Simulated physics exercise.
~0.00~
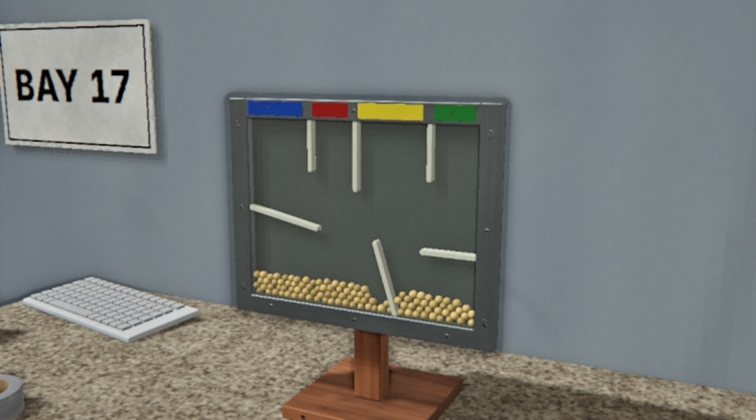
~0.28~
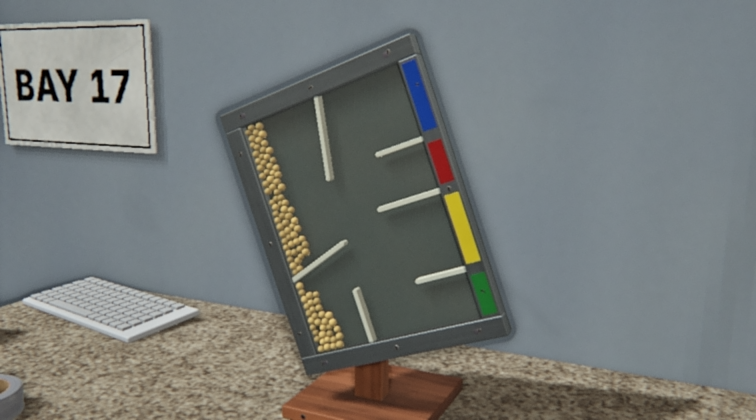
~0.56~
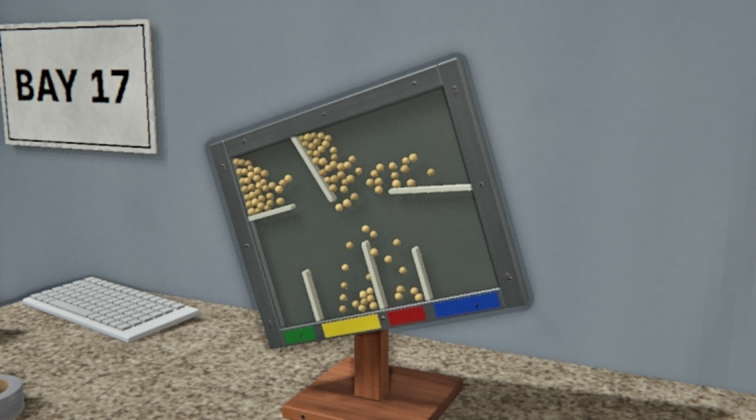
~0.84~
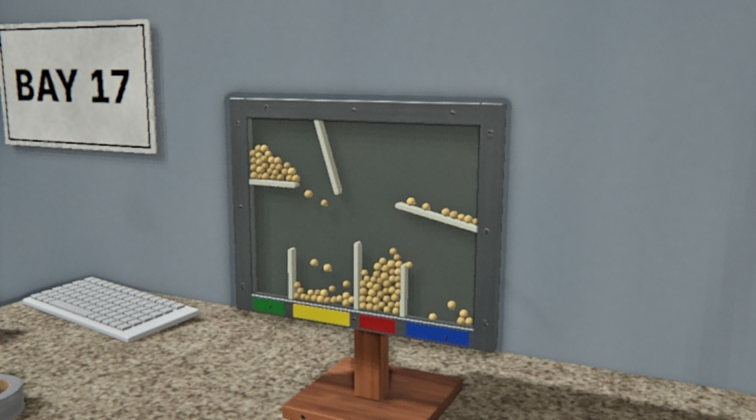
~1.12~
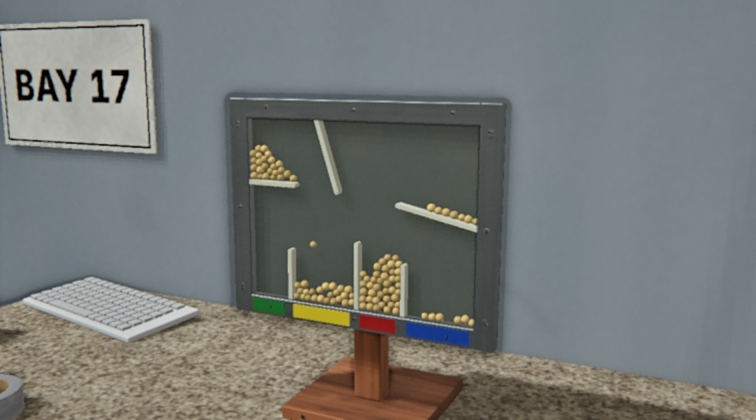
Closed grey case turning upside down on its stand, tan beads spilling into red, yellow and blue pockets, some resting on ledges.
